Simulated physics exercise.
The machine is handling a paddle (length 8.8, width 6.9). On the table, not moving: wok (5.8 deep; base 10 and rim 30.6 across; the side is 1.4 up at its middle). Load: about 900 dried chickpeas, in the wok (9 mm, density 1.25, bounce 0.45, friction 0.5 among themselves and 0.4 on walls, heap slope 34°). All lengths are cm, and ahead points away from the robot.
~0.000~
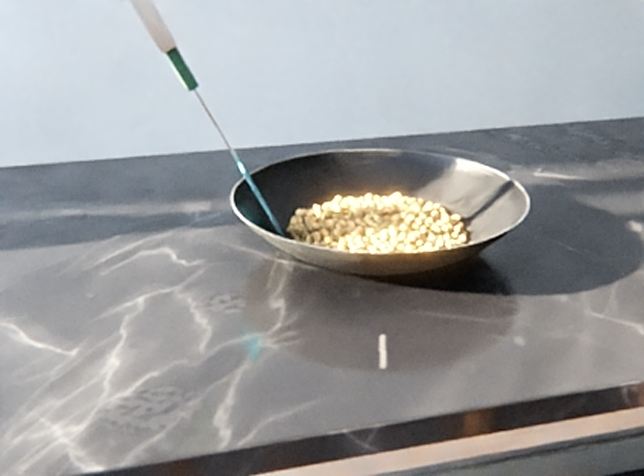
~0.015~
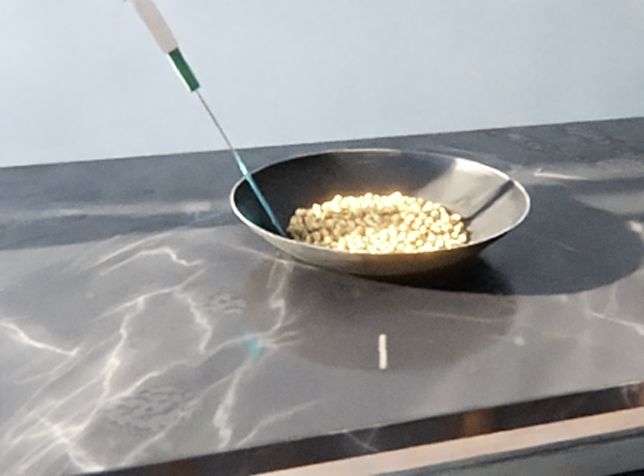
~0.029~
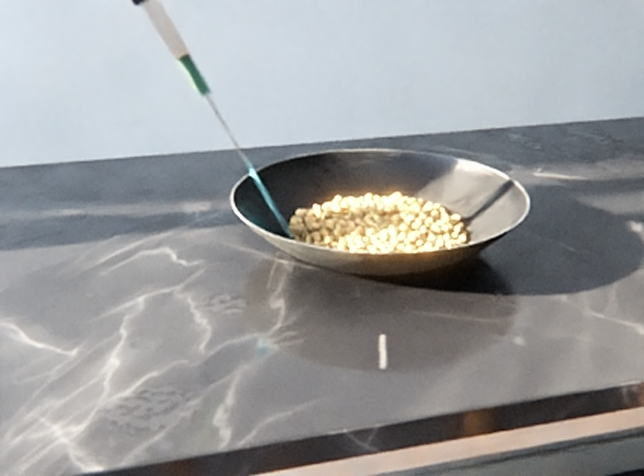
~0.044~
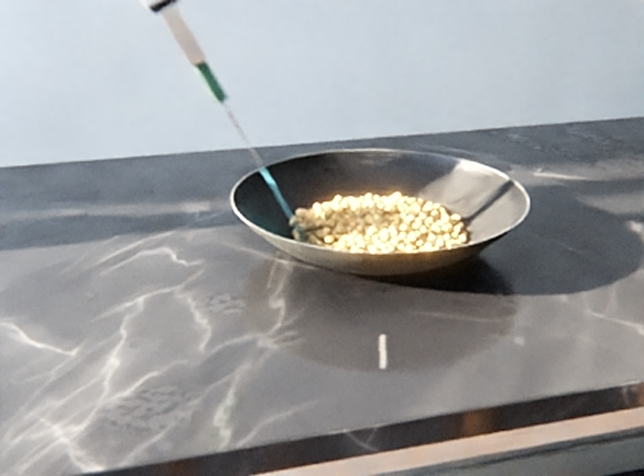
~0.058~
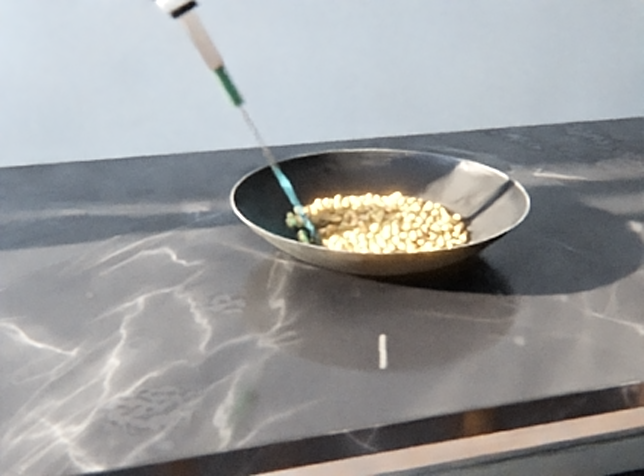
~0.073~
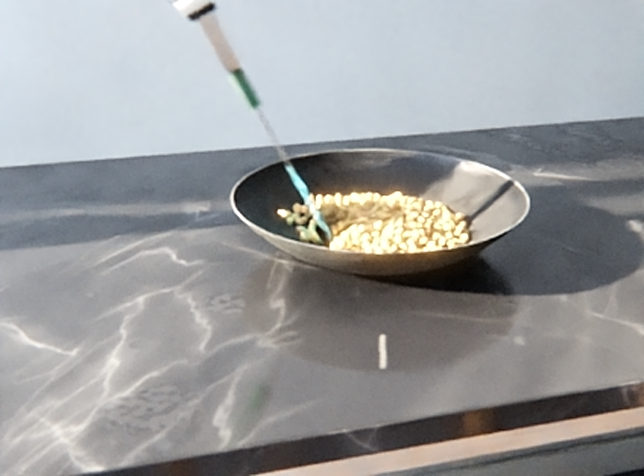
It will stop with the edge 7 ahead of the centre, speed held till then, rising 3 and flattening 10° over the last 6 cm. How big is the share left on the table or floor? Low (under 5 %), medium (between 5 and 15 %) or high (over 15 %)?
Answer: Medium; between 5 and 15 % of the dried chickpeas finish on the table or floor.
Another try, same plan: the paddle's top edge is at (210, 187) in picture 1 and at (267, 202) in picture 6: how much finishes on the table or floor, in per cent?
Some 10 per cent.
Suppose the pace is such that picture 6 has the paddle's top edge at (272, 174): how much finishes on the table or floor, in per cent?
About 0 per cent.
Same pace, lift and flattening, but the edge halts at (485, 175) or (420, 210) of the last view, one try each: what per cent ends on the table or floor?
Some 25 and 0 per cent.
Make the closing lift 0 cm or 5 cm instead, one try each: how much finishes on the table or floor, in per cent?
About 5 and 10 per cent.
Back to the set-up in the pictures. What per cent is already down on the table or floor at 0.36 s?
About 4 per cent.
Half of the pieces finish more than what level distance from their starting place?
Roughly 4 cm.
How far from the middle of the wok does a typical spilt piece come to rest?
Some 32 cm.
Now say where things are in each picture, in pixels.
In the first picture, paddle top edge at (238, 161), sloping 63°; upper third of the load around (378, 223), from x 290 to 465, top at y 195; 900 in the wok.
In the second picture, paddle top edge at (240, 162), sloping 63°; upper third of the load around (378, 223), from x 290 to 465, top at y 195.
In the third picture, paddle top edge at (249, 166), sloping 63°; upper third of the load around (378, 223), from x 290 to 465, top at y 195.
In the fourth picture, paddle top edge at (265, 172), sloping 63°; upper third of the load around (377, 223), from x 295 to 465, top at y 195.
In the fifth picture, paddle top edge at (280, 175), sloping 63°; upper third of the load around (377, 220), from x 290 to 465, top at y 195.
In the sixth picture, paddle top edge at (296, 177), sloping 63°; upper third of the load around (377, 217), from x 285 to 465, top at y 195; 900 in the wok.
After 0.11 s, sloping 63°, highest piece 8 above the table; 900 in the wok.
After 0.14 s, sloping 60°, highest piece 12 above the table; 899 in the wok, 1 on the blade or in flight.
After 0.36 s, sloping 53°, highest piece 11 above the table; 834 in the wok, 44 on the table or floor, 22 on the blade or in flight.
After 1.41 s, sloping 53°, highest piece 6 above the table; 833 in the wok, 67 on the table or floor.
At rest, 833 in the wok, 67 on the table or floor. That is 7 % on the table or floor.
